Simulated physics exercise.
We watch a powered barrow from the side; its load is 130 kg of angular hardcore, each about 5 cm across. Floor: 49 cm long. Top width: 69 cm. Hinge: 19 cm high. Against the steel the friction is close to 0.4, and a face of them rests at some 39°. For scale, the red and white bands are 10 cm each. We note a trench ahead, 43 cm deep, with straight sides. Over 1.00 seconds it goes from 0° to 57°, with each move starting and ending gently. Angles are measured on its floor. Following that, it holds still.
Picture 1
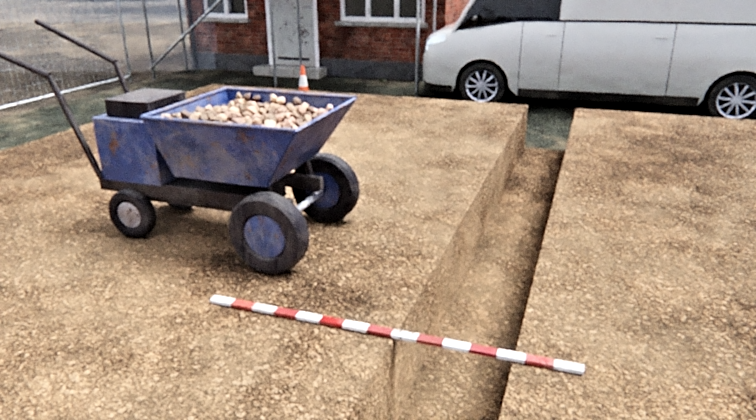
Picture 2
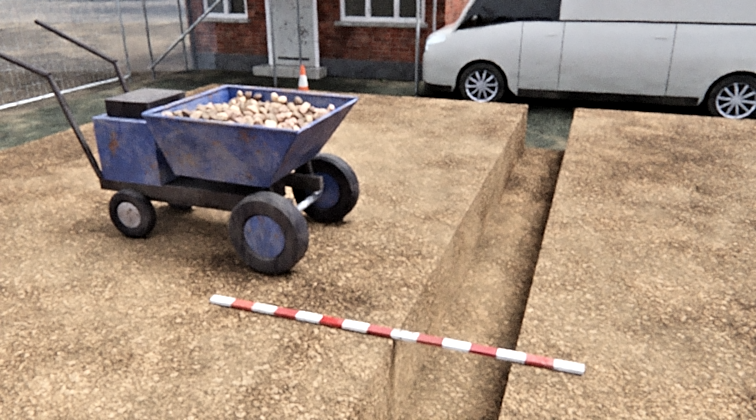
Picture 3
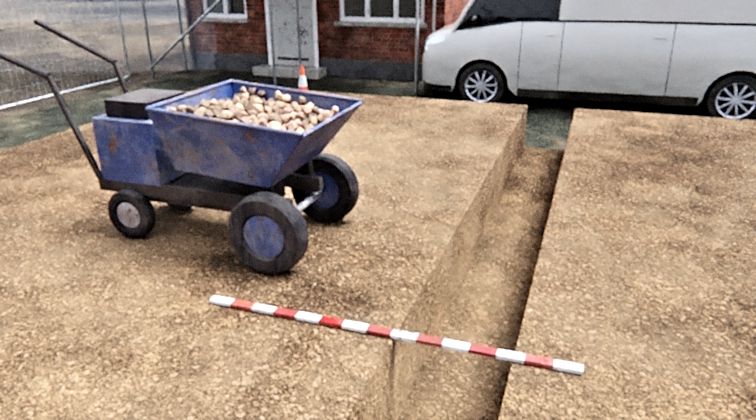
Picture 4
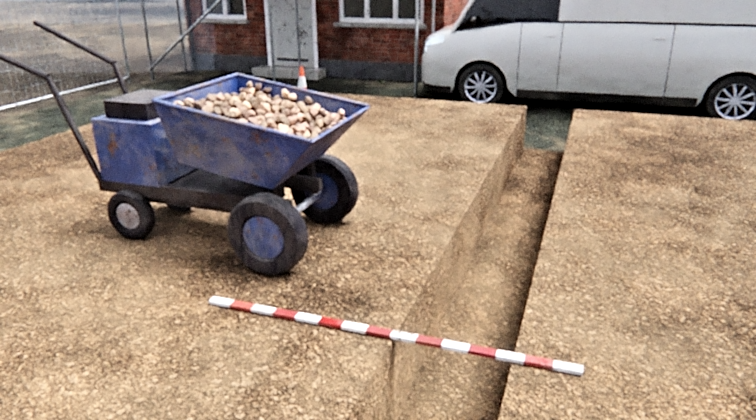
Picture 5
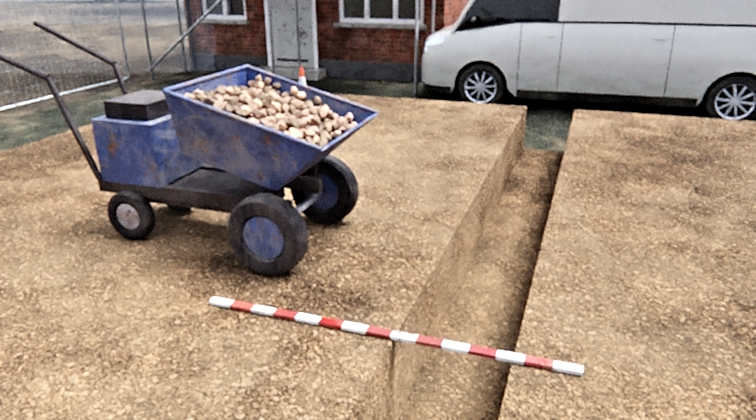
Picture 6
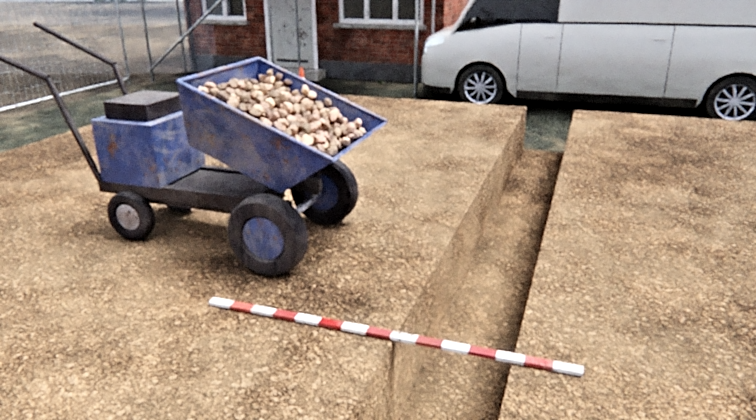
Beside a straight-sided trench in a yard, a blue powered barrow steadily tilting its stone-filled tray forward to the right.
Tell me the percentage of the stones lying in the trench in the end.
Close to 11 %.
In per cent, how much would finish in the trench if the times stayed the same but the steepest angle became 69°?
It would come to about 45 percent.
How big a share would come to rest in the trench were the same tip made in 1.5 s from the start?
With that timing, about 5 per cent.
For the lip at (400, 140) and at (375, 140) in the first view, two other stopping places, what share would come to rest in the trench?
Roughly 15 per cent, then 20 per cent.
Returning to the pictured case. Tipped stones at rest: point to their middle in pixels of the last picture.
Roughly at (455, 345).
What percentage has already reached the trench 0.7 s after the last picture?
By that point it's something like 0 in a hundred.
Then, 0.3 s after the last picture the floor is at 48°, 100 % in the tray; the foremost stones are at (360, 185).
Then, 0.7 s after the last picture the floor is at 57°, 97 % in the tray, 3 % short of the trench; the foremost stones are at (419, 244).
Then, 1.0 s after the last picture the floor is at 57°, 87 % in the tray, 8 % short of the trench, 5 % in the trench; the foremost stones are at (503, 359).
Then, 3.0 s after the last picture the floor is at 57°, 79 % in the tray, 9 % short of the trench, 11 % in the trench; the foremost stones are at (521, 352).
